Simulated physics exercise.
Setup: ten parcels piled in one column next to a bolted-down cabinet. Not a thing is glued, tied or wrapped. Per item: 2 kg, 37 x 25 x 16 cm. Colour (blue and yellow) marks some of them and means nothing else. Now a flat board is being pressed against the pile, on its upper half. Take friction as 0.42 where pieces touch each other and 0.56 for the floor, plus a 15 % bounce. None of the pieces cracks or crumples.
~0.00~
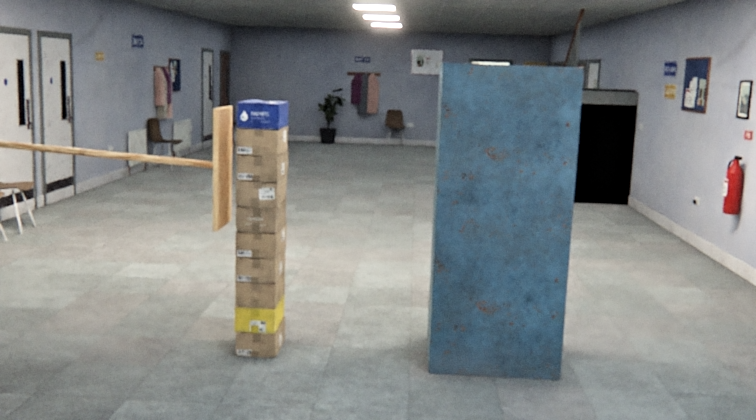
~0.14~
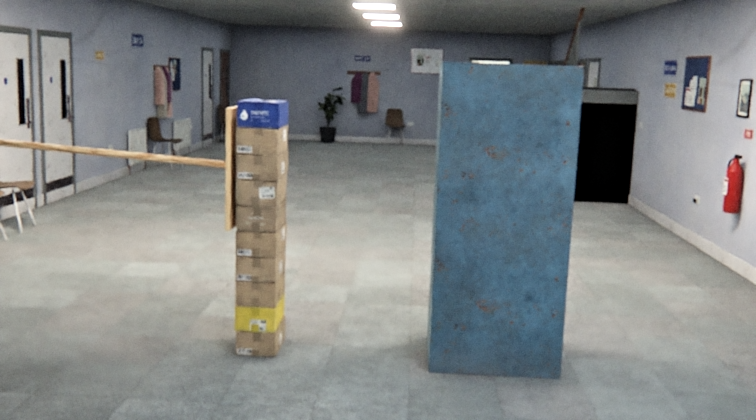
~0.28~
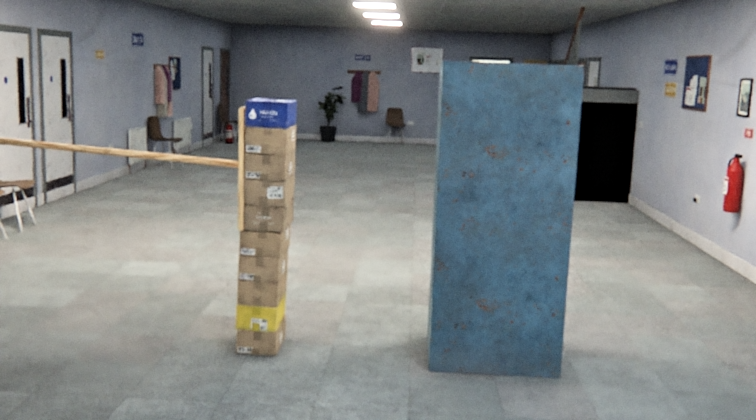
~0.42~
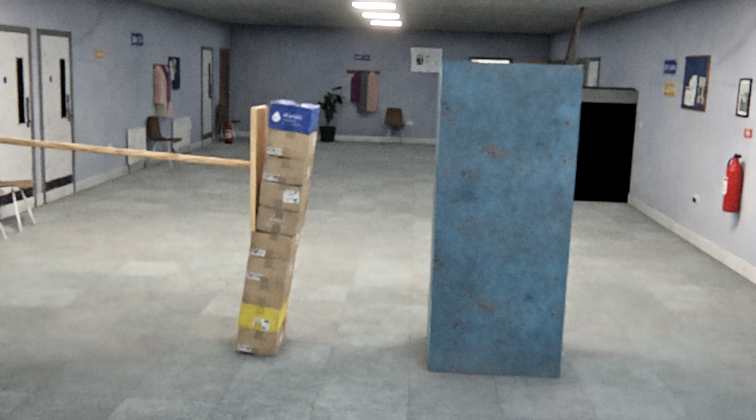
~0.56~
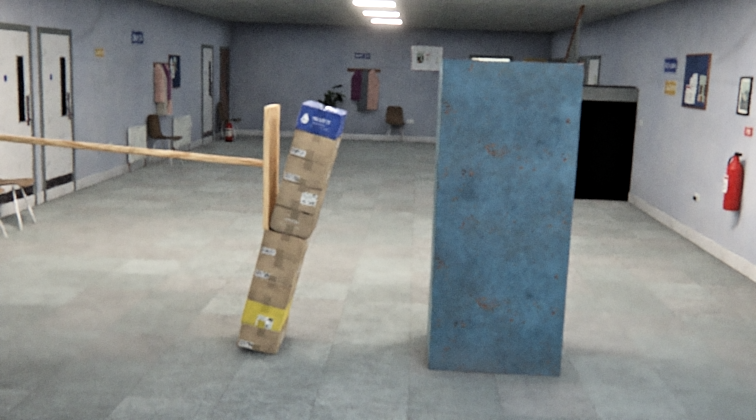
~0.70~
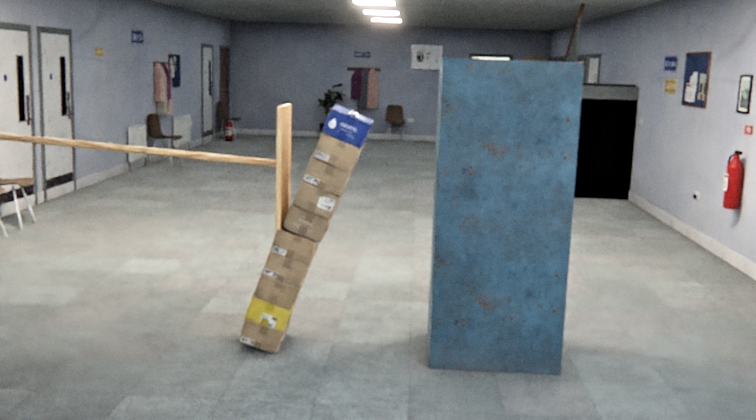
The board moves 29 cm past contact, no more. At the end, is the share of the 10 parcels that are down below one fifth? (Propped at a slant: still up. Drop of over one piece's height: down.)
No, it is above a fifth.
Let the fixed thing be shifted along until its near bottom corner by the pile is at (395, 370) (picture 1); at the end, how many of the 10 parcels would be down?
I reckon the answer is 1.
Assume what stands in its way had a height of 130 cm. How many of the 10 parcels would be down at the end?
You'd end up with 4 of them.
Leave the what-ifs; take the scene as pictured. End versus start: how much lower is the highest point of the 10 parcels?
About 26 cm lower.
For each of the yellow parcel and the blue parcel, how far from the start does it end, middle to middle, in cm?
Net displacement (cm): Yellow = 10; blue = 100.
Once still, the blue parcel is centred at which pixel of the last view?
In the last picture it sits at roughly (414, 171).
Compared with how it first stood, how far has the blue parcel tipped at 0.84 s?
Rotation: Approx. 30°.
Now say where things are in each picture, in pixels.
In the first frame (each place is the centre of the face we see best), board (215, 154) 11 cm short; yellow parcel (255, 321); blue parcel (258, 116); all as stacked.
In the second frame, board (228, 153) 32 mm short; blue parcel (258, 115).
In the third frame, board (241, 153) 43 mm in; blue parcel (266, 115) moved 49 mm; 7 have shifted.
In the fourth frame, board (253, 154) 12 cm in; blue parcel (290, 118) tilted 7°; yellow parcel (259, 318) tilted 8°; steepest lean 8°, the parcel at (263, 295); 10 have shifted.
In the fifth frame, board (266, 152) 19 cm in; blue parcel (319, 122) tilted 14°; yellow parcel (263, 316) tilted 13°; steepest lean 14°, the parcel at (312, 148); 10 have shifted.
In the sixth frame, board (279, 152) 27 cm in; blue parcel (346, 128) tilted 21°, 8 cm lower; yellow parcel (267, 315) tilted 19°; 10 have shifted.
By 0.76 s, none of the 10 parcels down, 10 disturbed; blue parcel tilted 25°, 10 cm lower; yellow parcel tilted 20°.
By 0.84 s, none of the 10 parcels down, 10 disturbed; blue parcel tilted 33°, 15 cm lower; yellow parcel tilted 20°.
By 0.96 s, 3 of the 10 parcels down; blue parcel tilted 51°, 32 cm lower; yellow parcel tilted 20°.
When it is over (1.8 s), 4 of the 10 parcels down; blue parcel tilted 56°, 34 cm lower; yellow parcel tilted 20°. That is 40 per cent. In pixels of the last frame, middles, blue parcel near (414, 171), yellow parcel near (273, 305).
